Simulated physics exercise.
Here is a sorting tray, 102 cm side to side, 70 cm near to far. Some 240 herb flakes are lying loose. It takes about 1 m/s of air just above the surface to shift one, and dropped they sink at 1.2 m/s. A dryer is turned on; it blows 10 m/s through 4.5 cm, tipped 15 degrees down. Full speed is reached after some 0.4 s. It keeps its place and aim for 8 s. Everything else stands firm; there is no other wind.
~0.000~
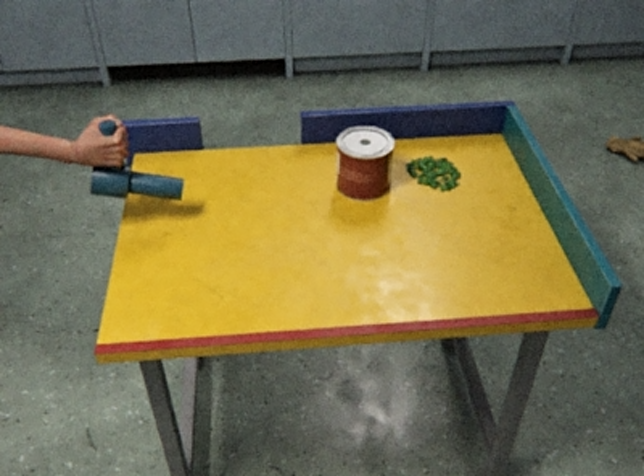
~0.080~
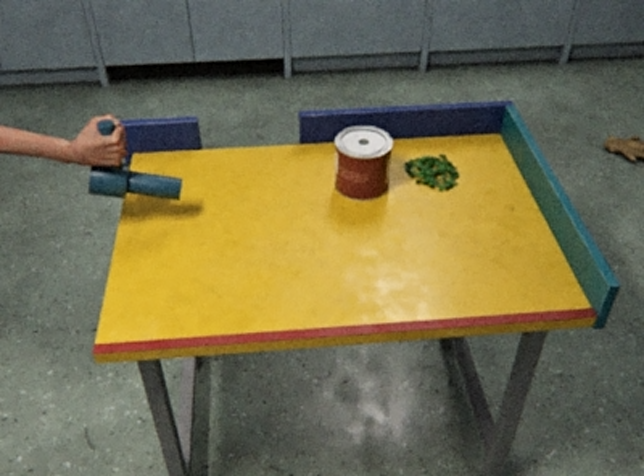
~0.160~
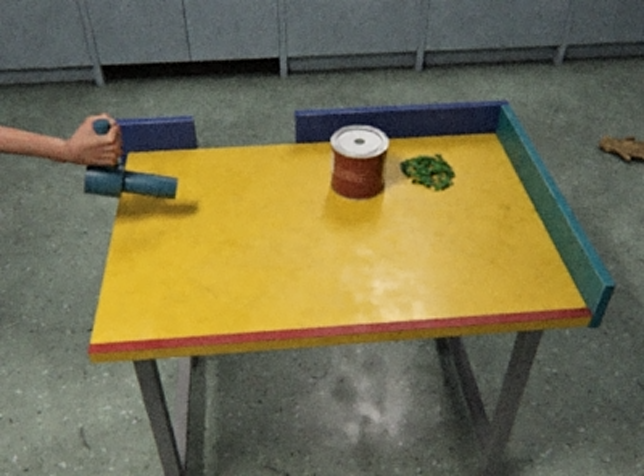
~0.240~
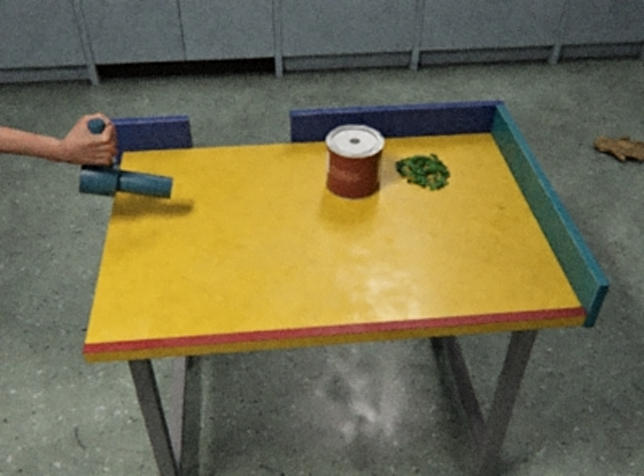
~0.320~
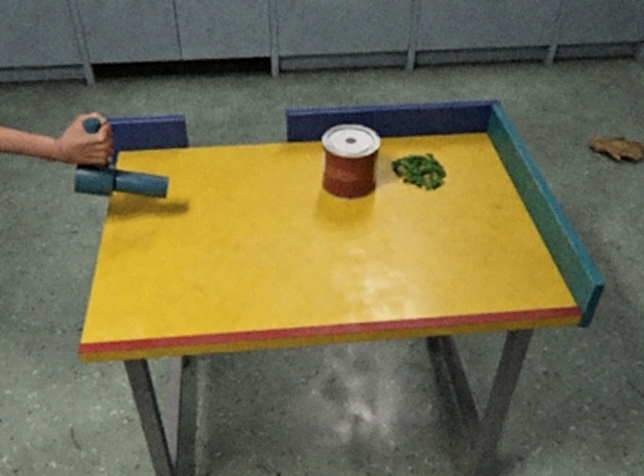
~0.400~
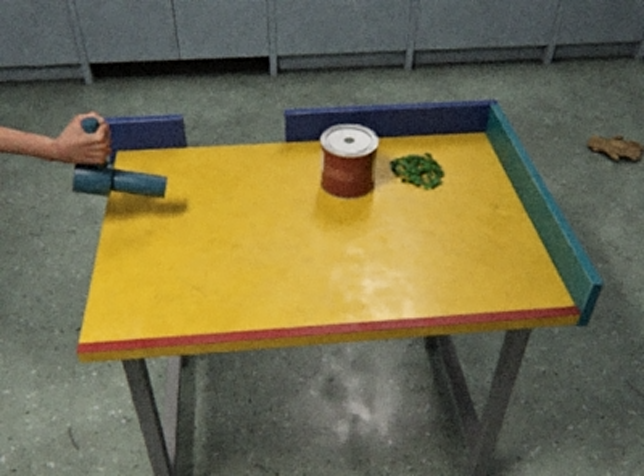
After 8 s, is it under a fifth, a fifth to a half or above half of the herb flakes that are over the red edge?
By then not even a fifth are over the red edge.
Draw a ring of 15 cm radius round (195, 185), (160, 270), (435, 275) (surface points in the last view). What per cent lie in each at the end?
In turn about 0 %, 0 %, 0 %.
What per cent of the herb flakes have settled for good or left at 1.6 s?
Some 5 per cent.
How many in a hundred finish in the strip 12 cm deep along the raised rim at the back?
Near 60 %.
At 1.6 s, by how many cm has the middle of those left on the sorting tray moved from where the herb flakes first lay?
Roughly 0 cm.
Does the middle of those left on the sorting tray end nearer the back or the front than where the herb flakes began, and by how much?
To the back, by about 15 cm.
After 1.6 s, 95 % are on the move or not yet settled, 0 % are over the red edge; the middle of those still in play is near (417, 168).
After 2.6 s, 86 % are on the move or not yet settled, 0 % are over the red edge; the middle of those still in play is near (420, 166).
After 4.4 s, 71 % are on the move or not yet settled, 0 % are over the red edge; the middle of those still in play is near (413, 151).
After 8.0 s, at the end, 2 % are over the red edge; the middle of those still in play is near (414, 138).
